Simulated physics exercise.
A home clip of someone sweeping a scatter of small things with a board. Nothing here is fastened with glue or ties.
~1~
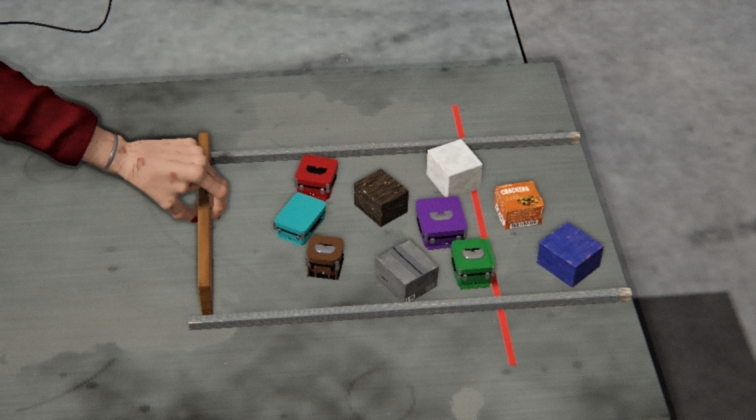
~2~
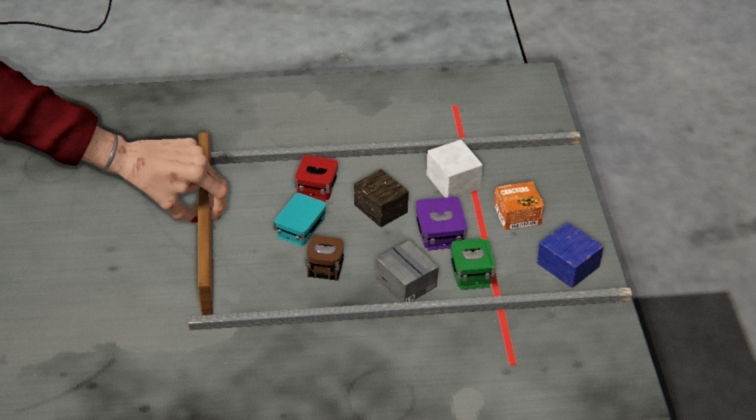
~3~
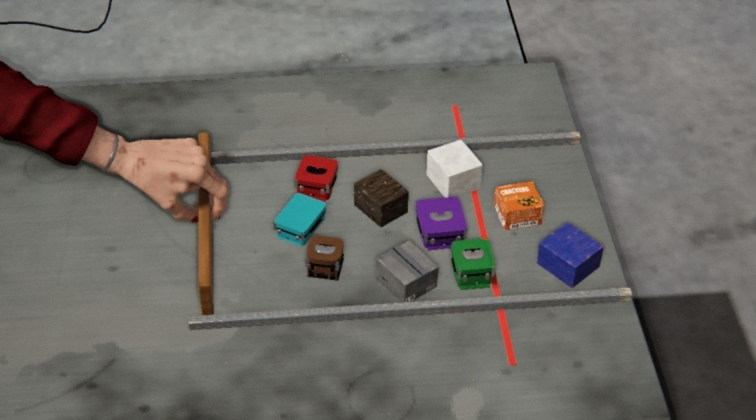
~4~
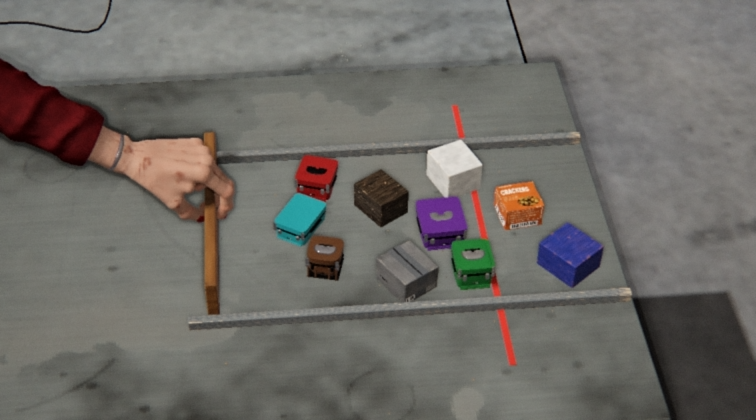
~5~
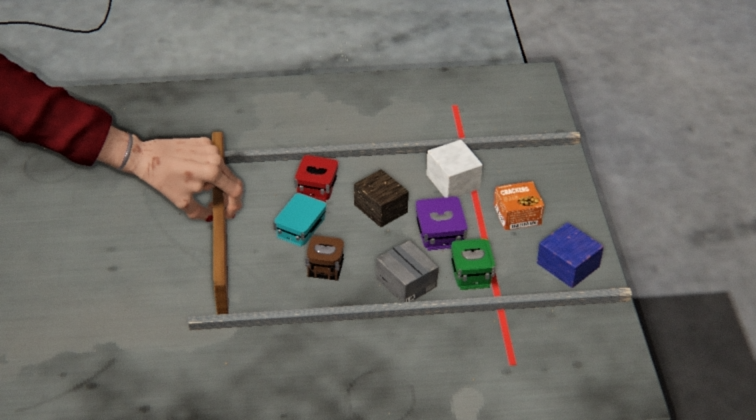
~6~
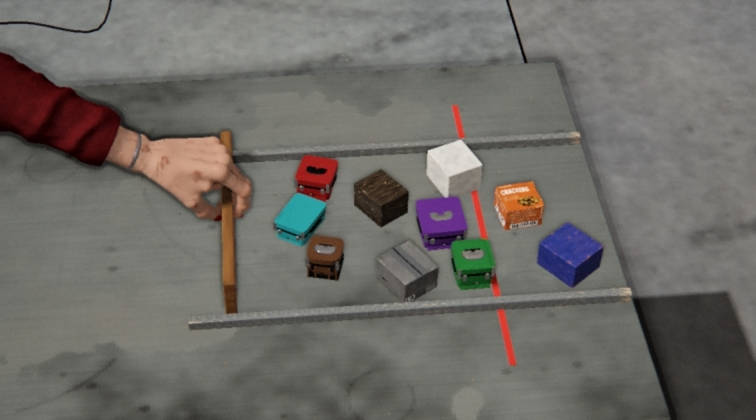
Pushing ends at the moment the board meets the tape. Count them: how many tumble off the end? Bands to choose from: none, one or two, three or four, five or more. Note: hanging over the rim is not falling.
Final answer: None.
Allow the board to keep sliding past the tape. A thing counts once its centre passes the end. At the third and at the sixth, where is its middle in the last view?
Near (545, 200) and (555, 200).
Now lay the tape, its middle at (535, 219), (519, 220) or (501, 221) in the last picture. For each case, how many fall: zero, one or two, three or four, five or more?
Taking the places one by one, it comes to 1 or 2; either one or two; zero.
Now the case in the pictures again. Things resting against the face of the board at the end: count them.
My count gives 4.
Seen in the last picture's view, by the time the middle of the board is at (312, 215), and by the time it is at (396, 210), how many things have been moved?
The count reaches 3 first and 7 second.
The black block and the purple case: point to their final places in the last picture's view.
Around (527, 189), then around (539, 224).
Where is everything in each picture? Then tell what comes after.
In the first picture, blue block (570, 254); orange box (519, 206); white block (454, 169); board (206, 221); tape (481, 222).
In the second picture, orange box (519, 206); black block (381, 198).
In the third picture, white block (454, 170); grey box (407, 272).
In the fourth picture, blue block (570, 255); brown case (325, 258).
In the fifth picture, orange box (519, 206); red case (317, 179).
In the sixth picture, blue block (570, 255); orange box (519, 206); white block (454, 170); board (228, 220); tape (481, 222).
Soon after, none off yet; blue block at rest near (570, 255); orange box at rest near (519, 206); white block at rest near (454, 170).
In the end, the number that fall off is zero.
